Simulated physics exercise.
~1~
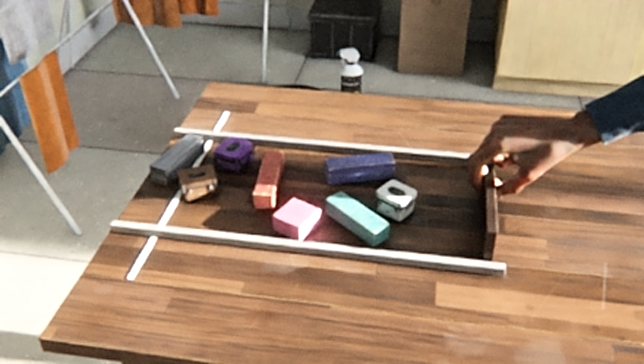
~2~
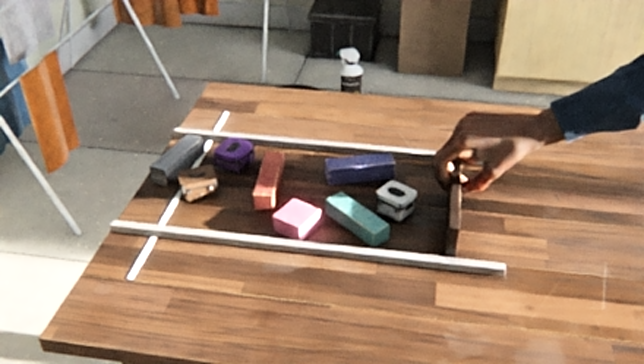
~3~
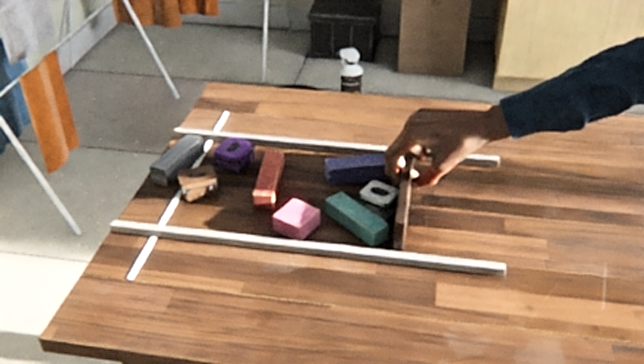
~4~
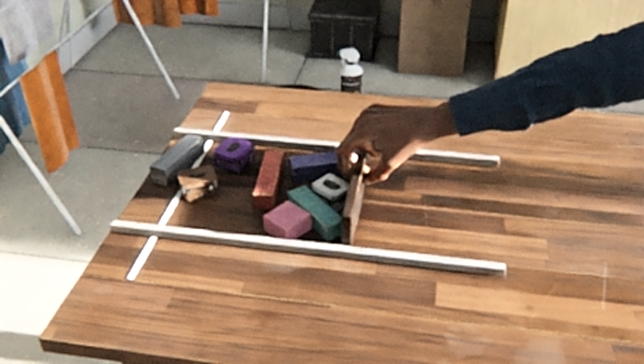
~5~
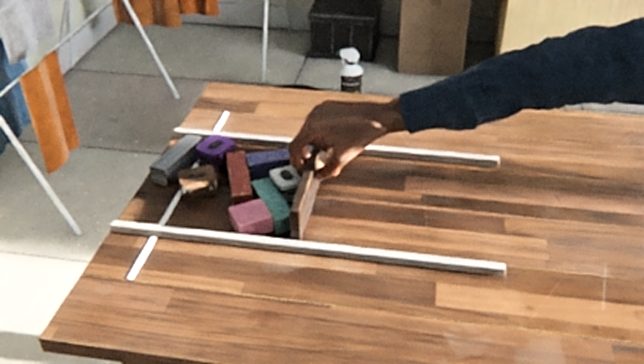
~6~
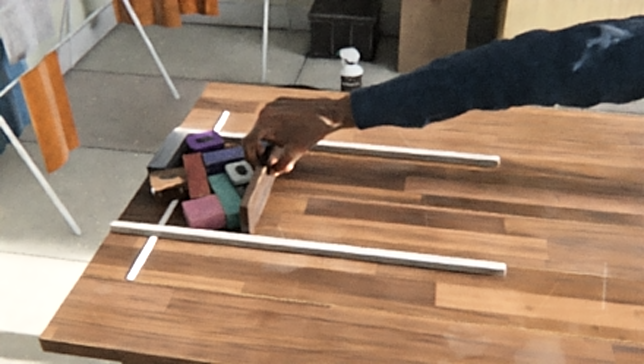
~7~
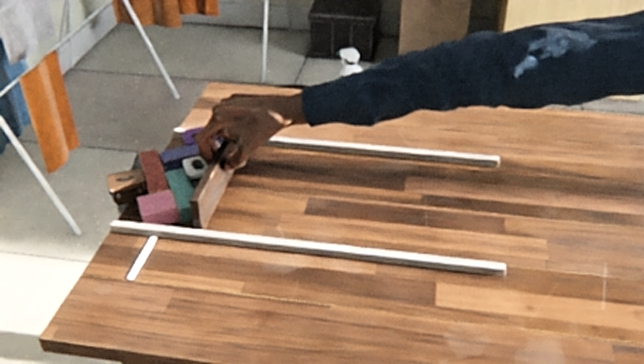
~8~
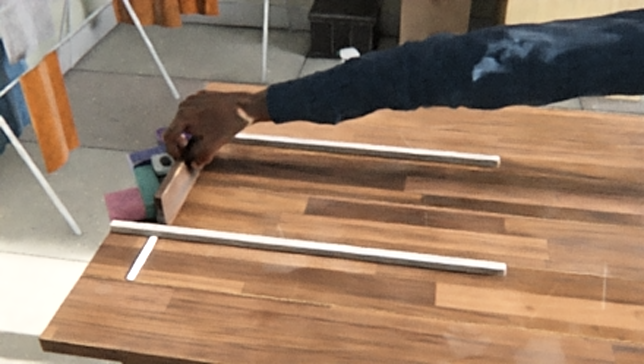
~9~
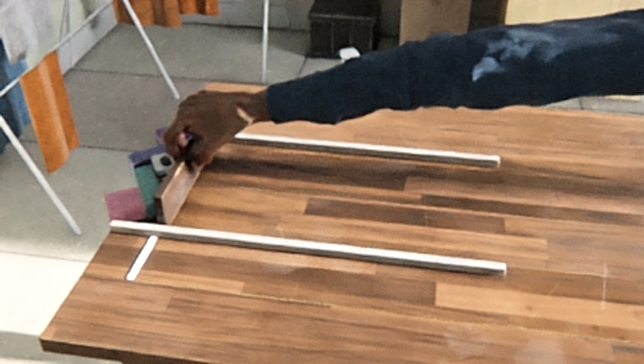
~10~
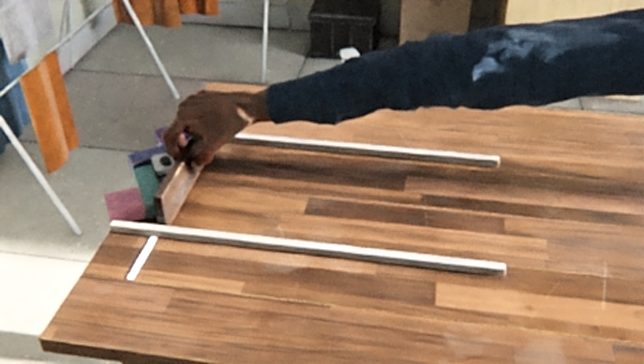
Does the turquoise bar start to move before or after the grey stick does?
The turquoise bar starts to move before the grey stick. The stick stays in place until the board has pushed the bunched blocks further left.
